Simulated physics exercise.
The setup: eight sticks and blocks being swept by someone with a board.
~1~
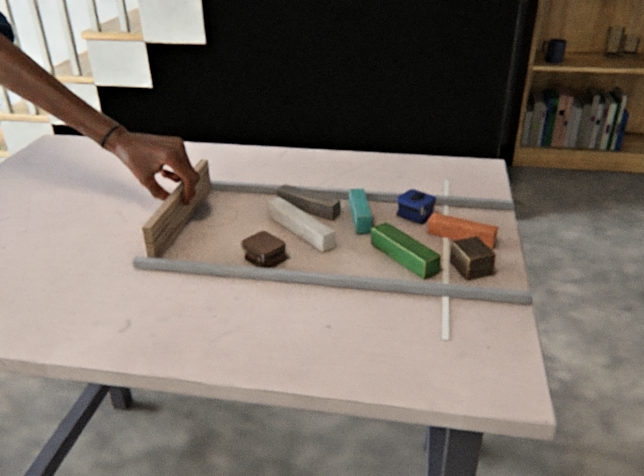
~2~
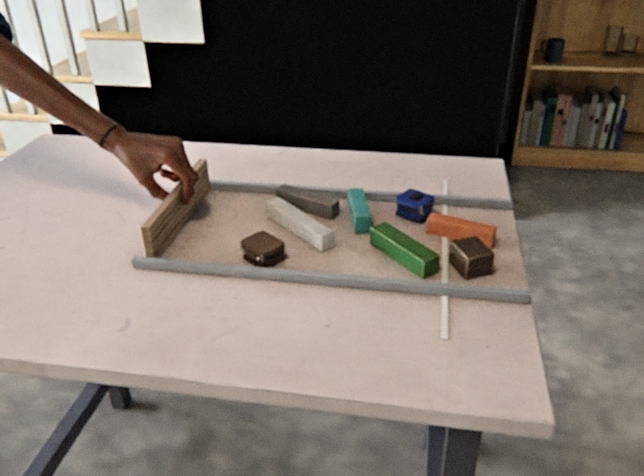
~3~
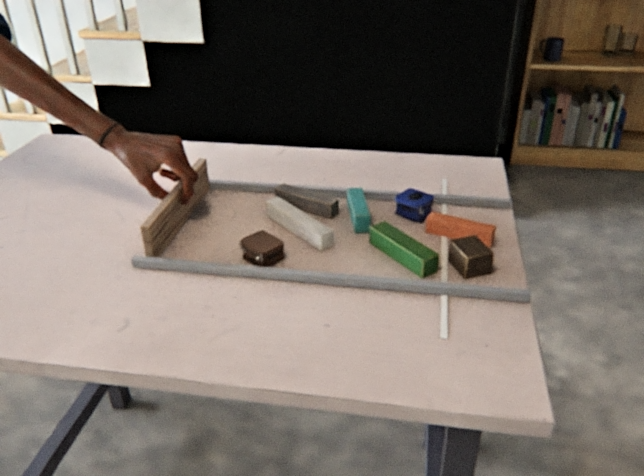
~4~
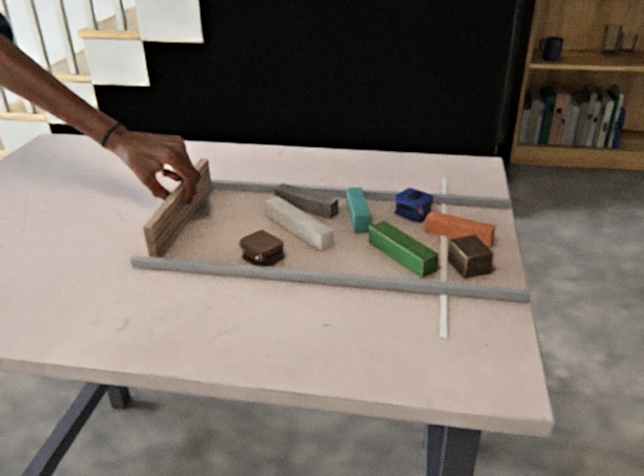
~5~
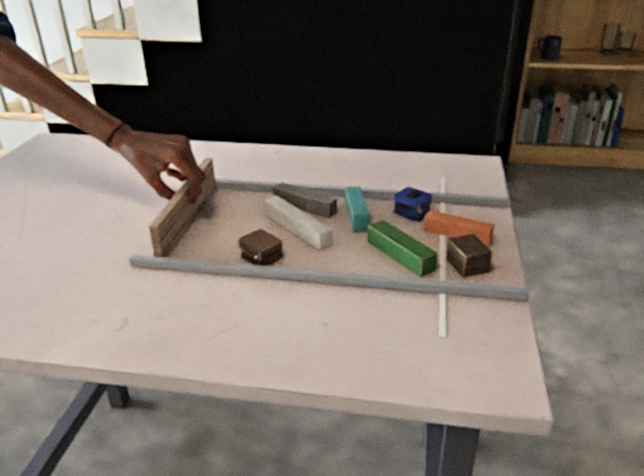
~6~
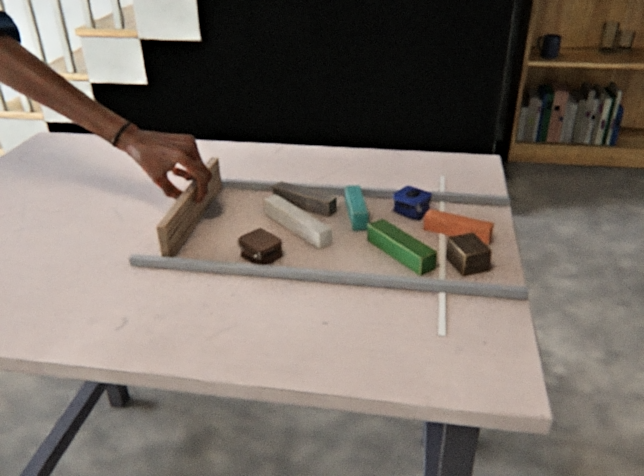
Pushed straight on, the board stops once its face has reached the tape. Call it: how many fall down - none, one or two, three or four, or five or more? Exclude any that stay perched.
Call: One or two fall down.
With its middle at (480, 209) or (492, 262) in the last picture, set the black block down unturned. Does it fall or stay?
Place by place, it goes over; drops off.
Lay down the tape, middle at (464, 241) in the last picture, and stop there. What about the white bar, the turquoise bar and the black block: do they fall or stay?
OK, so the white bar stays where it is, the turquoise bar stays where it is, and the black block? It comes off.
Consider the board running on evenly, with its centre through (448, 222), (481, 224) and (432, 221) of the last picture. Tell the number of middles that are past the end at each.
The numbers past the end are 2, 5 and 1.
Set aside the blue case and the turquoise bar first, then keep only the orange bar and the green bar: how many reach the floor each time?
Try 1: 1; try 2: 0.
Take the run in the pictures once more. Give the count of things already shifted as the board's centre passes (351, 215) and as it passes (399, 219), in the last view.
One spot: 6. Other spot: 8.
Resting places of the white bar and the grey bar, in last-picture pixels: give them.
Roughly at (467, 239) and at (465, 213), in that order.
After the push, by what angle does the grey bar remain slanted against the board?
The angle is about 20 degrees.
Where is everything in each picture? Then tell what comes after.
The first picture shows black block (472, 258); orange bar (462, 231); blue case (416, 207); board (181, 206); tape (446, 244).
The second picture shows orange bar (461, 230); grey bar (307, 202).
The third picture shows blue case (414, 206); green bar (403, 248).
The fourth picture shows black block (470, 256); brown case (262, 250).
The fifth picture shows orange bar (458, 228); turquoise bar (357, 208).
The sixth picture shows black block (468, 254); orange bar (458, 226); blue case (412, 203); board (193, 205); tape (442, 239).
Soon after, none off yet; black block at rest near (468, 254); orange bar at rest near (458, 226); blue case at rest near (412, 203).
Then, none off yet; black block at rest near (468, 254); orange bar moving near (461, 227); blue case moved about its own width near (431, 202).
At rest, the number that fall off is one or two; fallen, orange bar and black block.
